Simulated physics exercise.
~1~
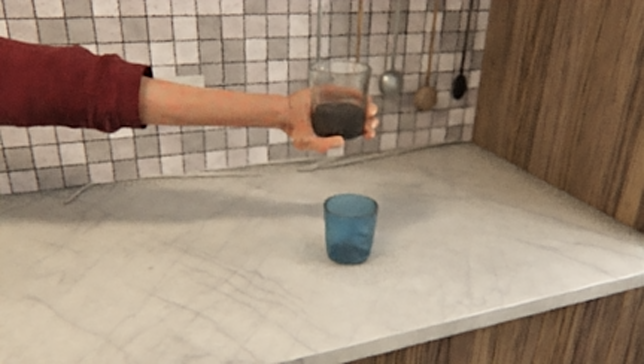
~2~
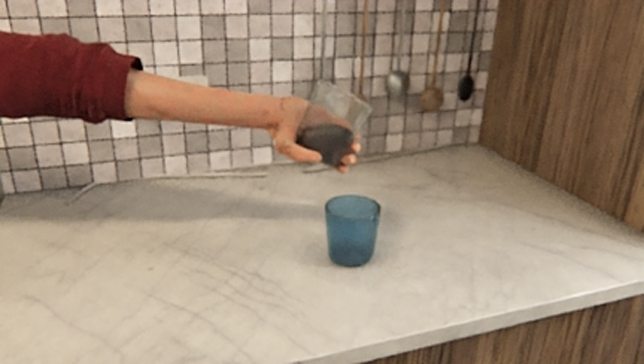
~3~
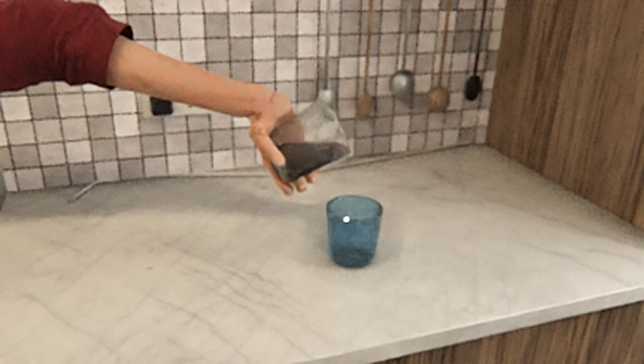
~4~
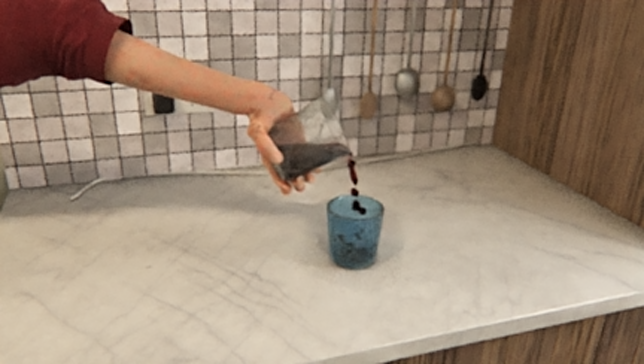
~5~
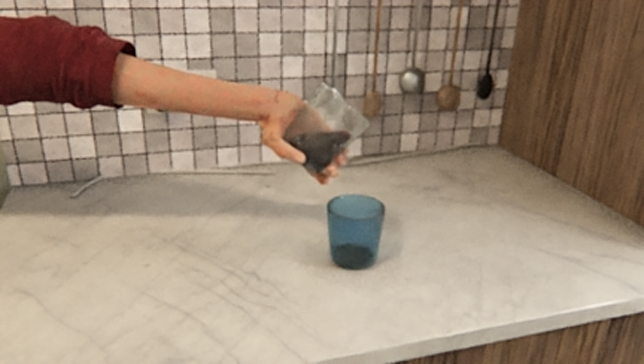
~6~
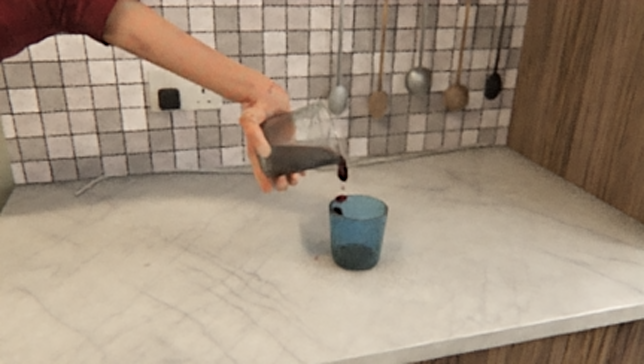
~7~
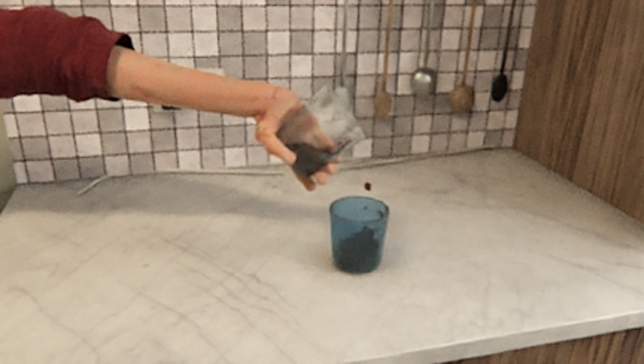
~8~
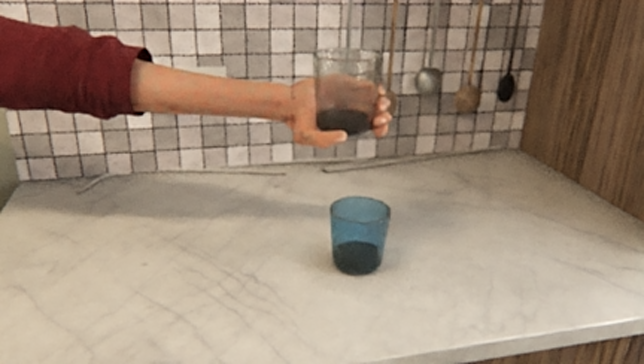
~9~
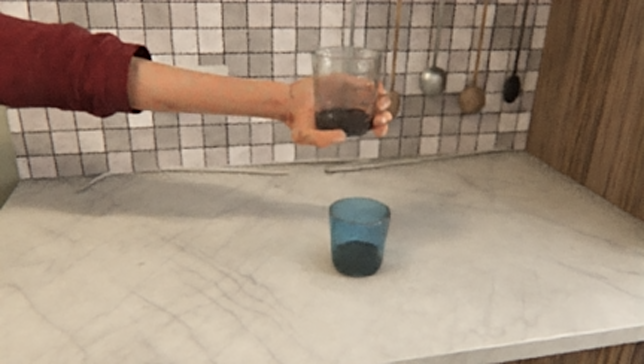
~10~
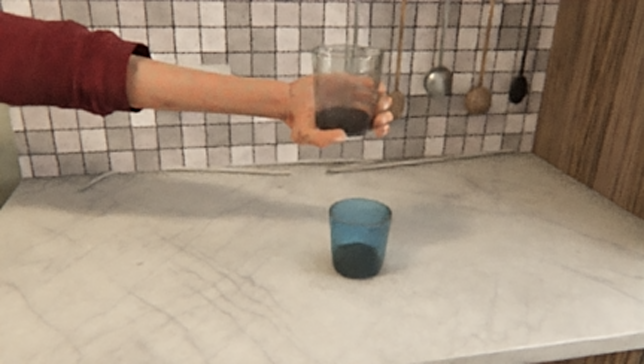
Hand in a maroon sleeve pouring dark wine from a clear glass into a blue tumbler, easing back, pouring again, then levelling it.
